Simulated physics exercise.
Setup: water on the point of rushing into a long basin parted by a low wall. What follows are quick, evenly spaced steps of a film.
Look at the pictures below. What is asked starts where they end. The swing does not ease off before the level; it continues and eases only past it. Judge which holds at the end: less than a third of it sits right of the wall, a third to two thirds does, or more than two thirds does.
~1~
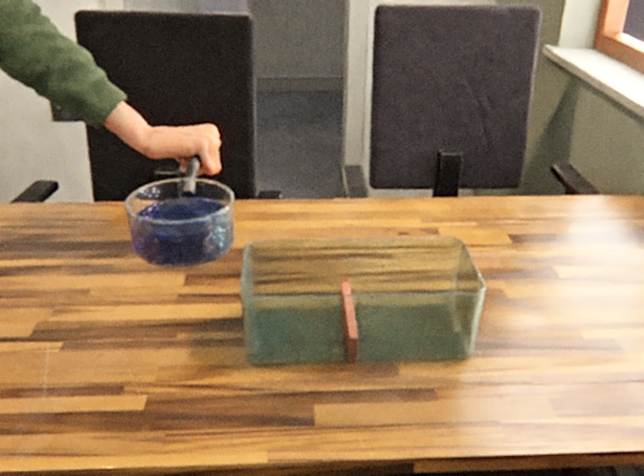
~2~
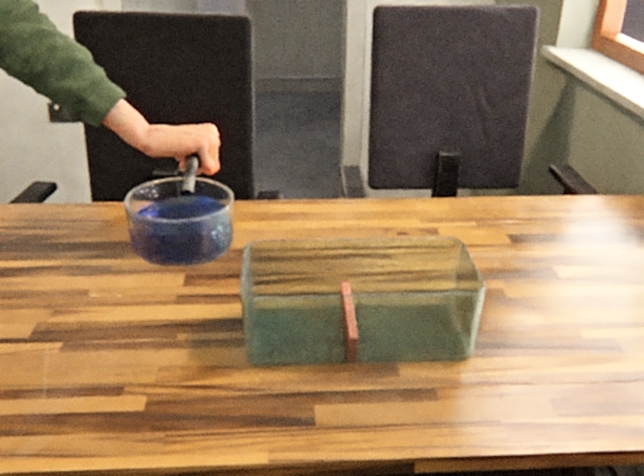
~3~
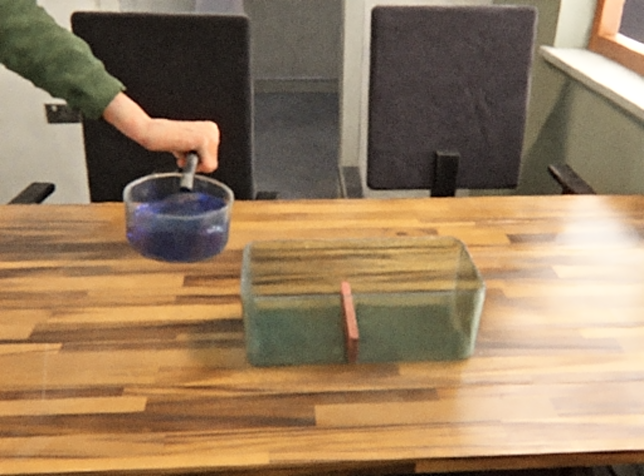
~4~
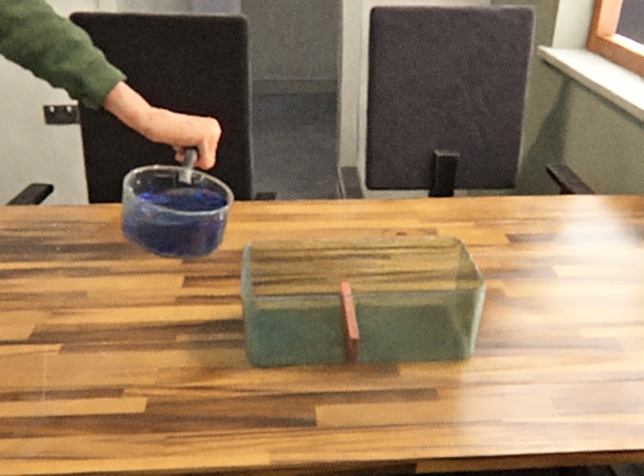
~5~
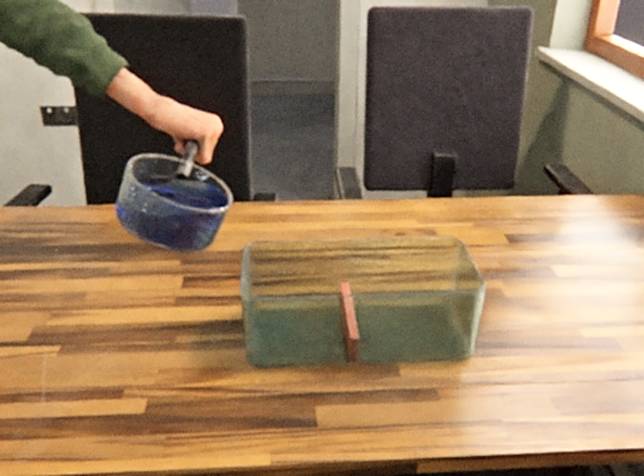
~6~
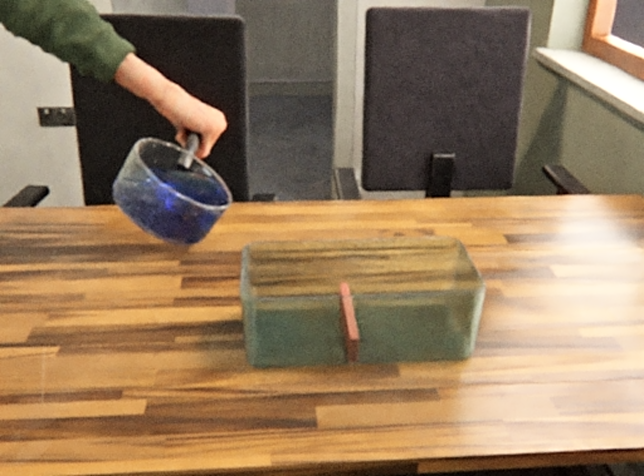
Less than a third sits right of the wall.
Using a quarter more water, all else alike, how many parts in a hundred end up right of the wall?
It comes to around 20 percent.
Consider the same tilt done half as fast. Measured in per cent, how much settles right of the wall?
Around 10 percent.
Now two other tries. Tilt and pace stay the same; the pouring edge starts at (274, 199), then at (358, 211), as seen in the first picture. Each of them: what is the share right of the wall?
You'd get 55 percent from the first and 70 percent from the second.
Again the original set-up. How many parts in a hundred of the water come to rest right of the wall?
Close to 10 percent.
A moment on, the saucepan is tipped right over and 35 per cent is still to pour, 7 is left of the wall and 0 right of it.
Next, the saucepan is tipped right over and 2 per cent is still to pour, 82 is left of the wall and 3 right of it.
Then the saucepan is tipped right over and 0 per cent is still to pour, 79 is left of the wall and 7 right of it.
Later the saucepan is tipped right over and 0 per cent is still to pour, 80 is left of the wall and 10 right of it.
Finally, 79 per cent lies left of the wall, 11 right of it and 10 outside.
